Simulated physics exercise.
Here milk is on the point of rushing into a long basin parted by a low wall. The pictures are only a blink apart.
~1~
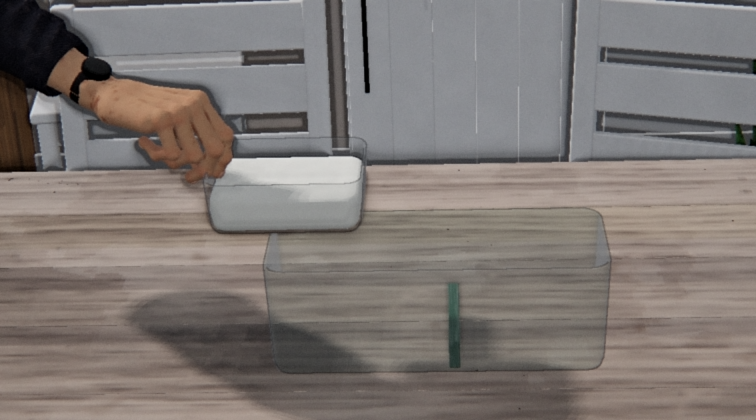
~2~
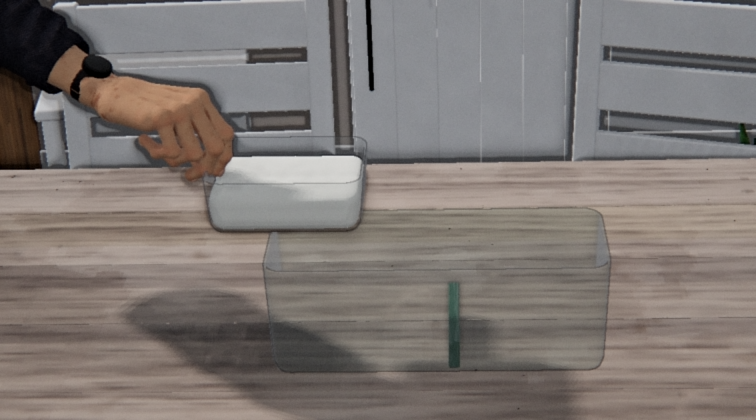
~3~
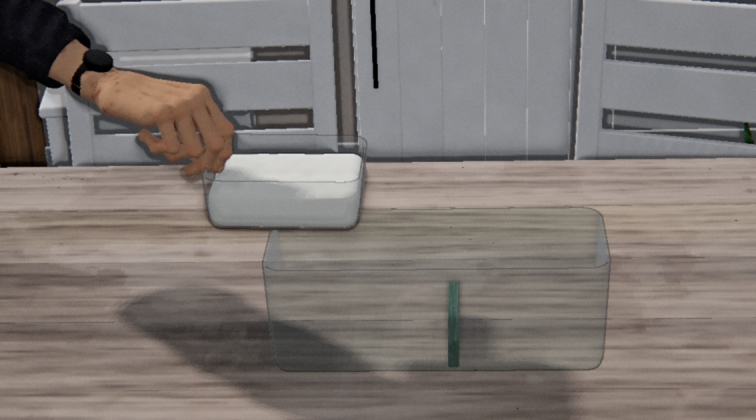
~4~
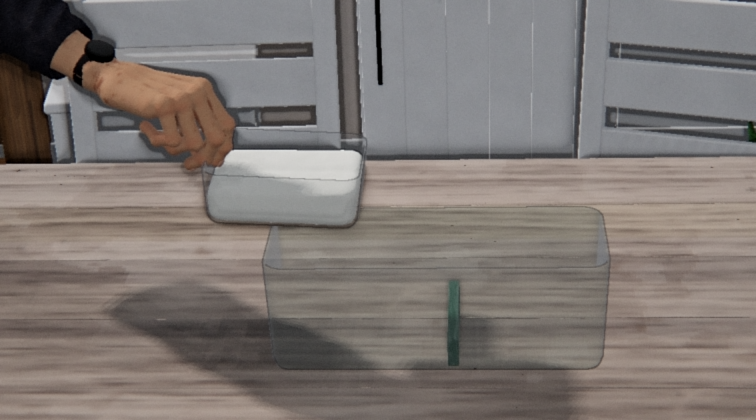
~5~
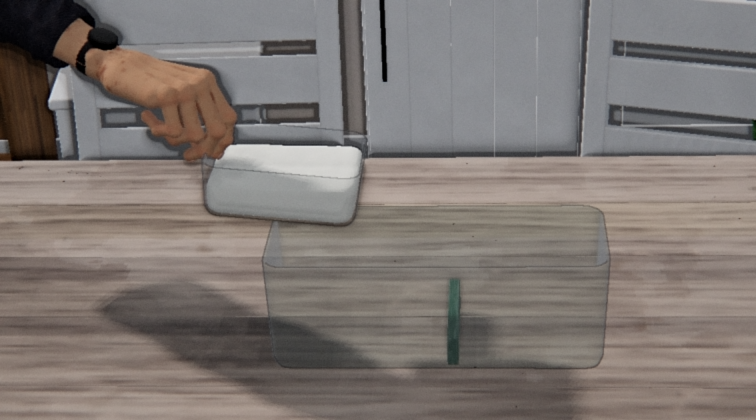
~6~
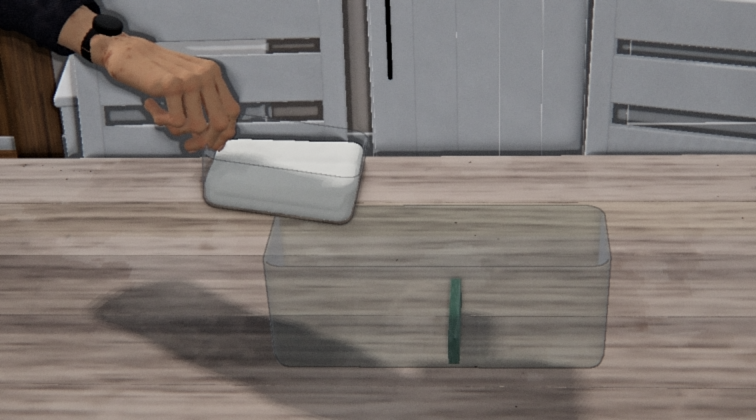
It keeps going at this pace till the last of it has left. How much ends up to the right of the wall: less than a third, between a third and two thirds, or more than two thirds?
Middling share.
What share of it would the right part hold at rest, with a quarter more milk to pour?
About 55 parts in a hundred, give or take.
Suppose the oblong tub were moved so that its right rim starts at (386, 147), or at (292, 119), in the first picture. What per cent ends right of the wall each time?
Close to 75 in a hundred, then close to 10 in a hundred.
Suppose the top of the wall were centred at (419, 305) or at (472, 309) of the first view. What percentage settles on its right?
My guess is some 80 percent the first time and some 25 percent the second.
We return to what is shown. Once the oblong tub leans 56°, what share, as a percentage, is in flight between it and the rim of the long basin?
Estimated: 35 per cent or thereabouts.
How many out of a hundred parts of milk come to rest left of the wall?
Close to 45 percent.
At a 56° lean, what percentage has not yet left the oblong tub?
Some 50 per cent has not yet come out.
A moment on, the oblong tub is tipped part way and 50 per cent is still to pour, 12 is left of the wall and 0 right of it.
Next, the oblong tub is tipped on its side and 11 per cent is still to pour, 23 is left of the wall and 52 right of it.
Then the oblong tub is tipped on its side and 1 per cent is still to pour, 41 is left of the wall and 51 right of it.
Later the oblong tub is tipped on its side and 0 per cent is still to pour, 43 is left of the wall and 51 right of it.
Finally, 43 per cent lies left of the wall, 51 right of it and 5 outside.
